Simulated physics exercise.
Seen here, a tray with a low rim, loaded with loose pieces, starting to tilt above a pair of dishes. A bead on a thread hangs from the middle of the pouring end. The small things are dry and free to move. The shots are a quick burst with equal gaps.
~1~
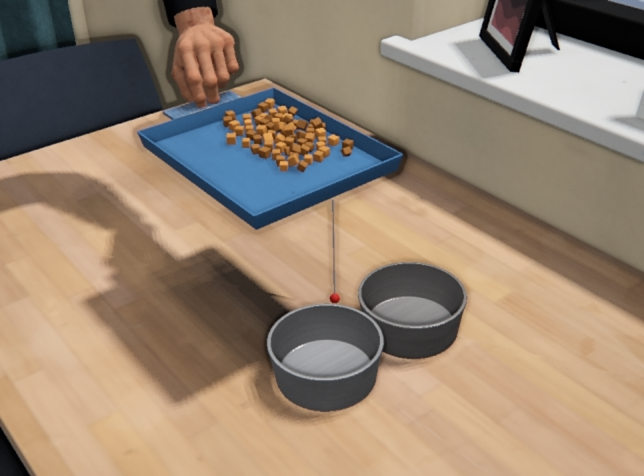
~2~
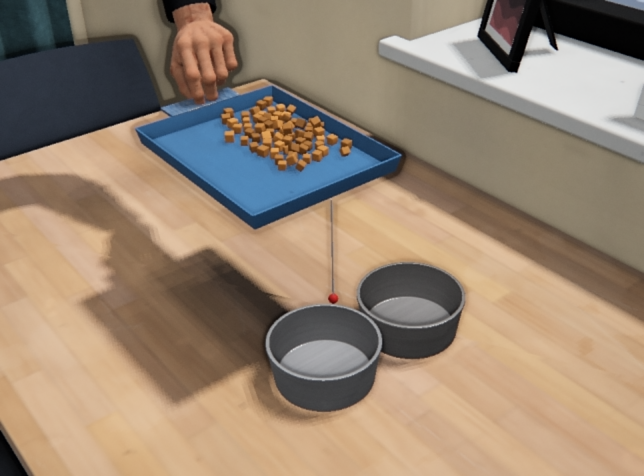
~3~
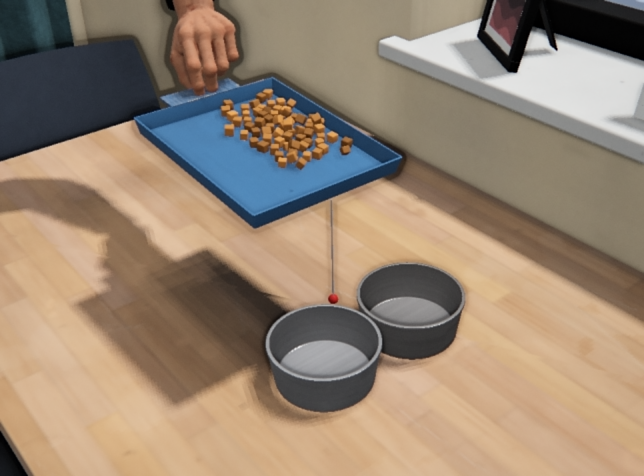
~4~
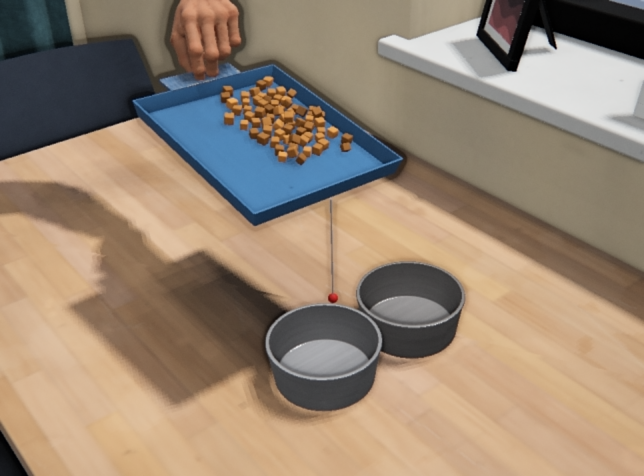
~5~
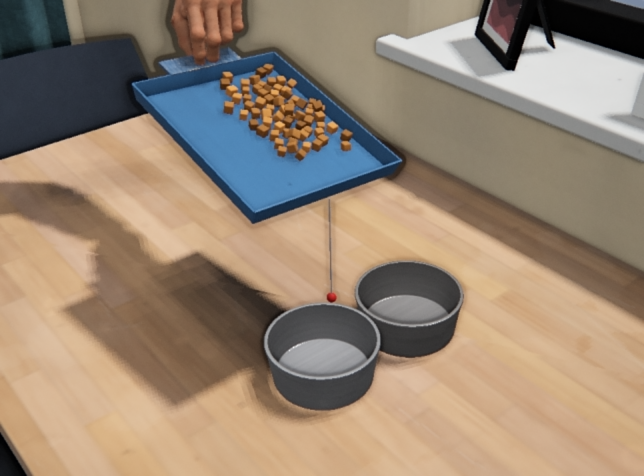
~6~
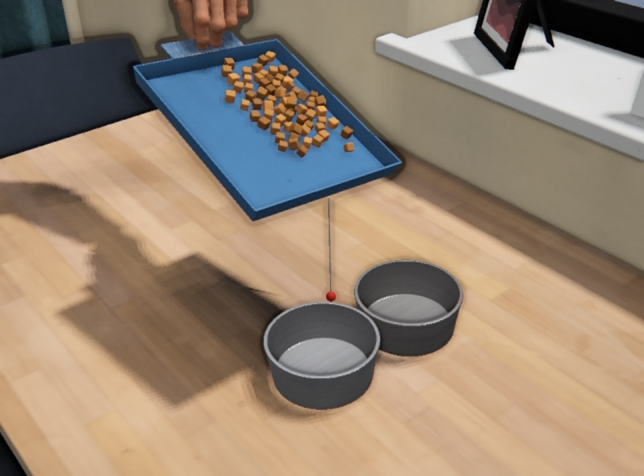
A hand at the top holds a blue tray of small brown cubes above a light wooden table, seen from a raised, steady viewpoint. Two dark grey round dishes sit side by side below, near a red bead on a thin thread, with a white ledge and black picture frame at upper right. The hand slowly lifts the tray's far end, steepening its slope toward the dishes, while the cubes stay bunched on it.
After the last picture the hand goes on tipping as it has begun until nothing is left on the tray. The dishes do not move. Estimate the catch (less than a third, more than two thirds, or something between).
Caught overall: More than two thirds.
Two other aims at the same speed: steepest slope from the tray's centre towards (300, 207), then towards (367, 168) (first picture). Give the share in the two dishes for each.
First some 80, then 70 per cent.
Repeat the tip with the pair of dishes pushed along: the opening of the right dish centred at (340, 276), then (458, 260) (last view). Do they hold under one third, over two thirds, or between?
First below one third, then beyond two thirds.
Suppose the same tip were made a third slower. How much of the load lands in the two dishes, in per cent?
Roughly 90 in a hundred.
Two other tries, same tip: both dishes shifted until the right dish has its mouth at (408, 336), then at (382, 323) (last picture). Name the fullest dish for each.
In turn: Right; the right dish.
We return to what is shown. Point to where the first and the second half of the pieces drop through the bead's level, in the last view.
The first part at (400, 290); the rest at (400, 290).
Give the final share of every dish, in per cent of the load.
For the left dish some 10 %, for the right dish some 80 %.
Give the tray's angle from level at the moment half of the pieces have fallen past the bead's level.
Around 110° of tilt.
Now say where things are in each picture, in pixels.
Corners of the pouring end at (255, 212) and (397, 154), level; middle of the load at (286, 133), brown sugar cubes; left dish at (362, 384); right dish at (449, 333); bead on its thread at (335, 299), in the first picture.
Corners of the pouring end at (254, 212) and (396, 155), level; middle of the load at (284, 132), in the second picture.
Corners of the pouring end at (255, 212) and (397, 156), tipped barely, lowest at the right corner; middle of the load at (284, 127), in the third picture.
Corners of the pouring end at (256, 210) and (397, 158), tipped a little, lowest at the right corner; middle of the load at (285, 119), in the fourth picture.
Corners of the pouring end at (256, 208) and (396, 159), tipped a little, lowest at the right corner; middle of the load at (284, 110), in the fifth picture.
Corners of the pouring end at (257, 207) and (396, 161), tipped clearly, lowest at the right corner; middle of the load at (286, 102); left dish at (358, 382); right dish at (445, 330), in the sixth picture.
Soon after the last picture, tray tipped steeply; nearly all on the tray; a stray few outside both; a stray few in the air.
A little later, tray tipped past a quarter turn; about two thirds on the tray; a stray few in the left dish; about a quarter in the right dish; a small part outside both; a small part in the air.
Later still, tray tipped past a quarter turn; a small part in the left dish; most in the right dish; a small part outside both.
At rest, tray tipped past a quarter turn; a small part in the left dish; most in the right dish; a small part outside both.
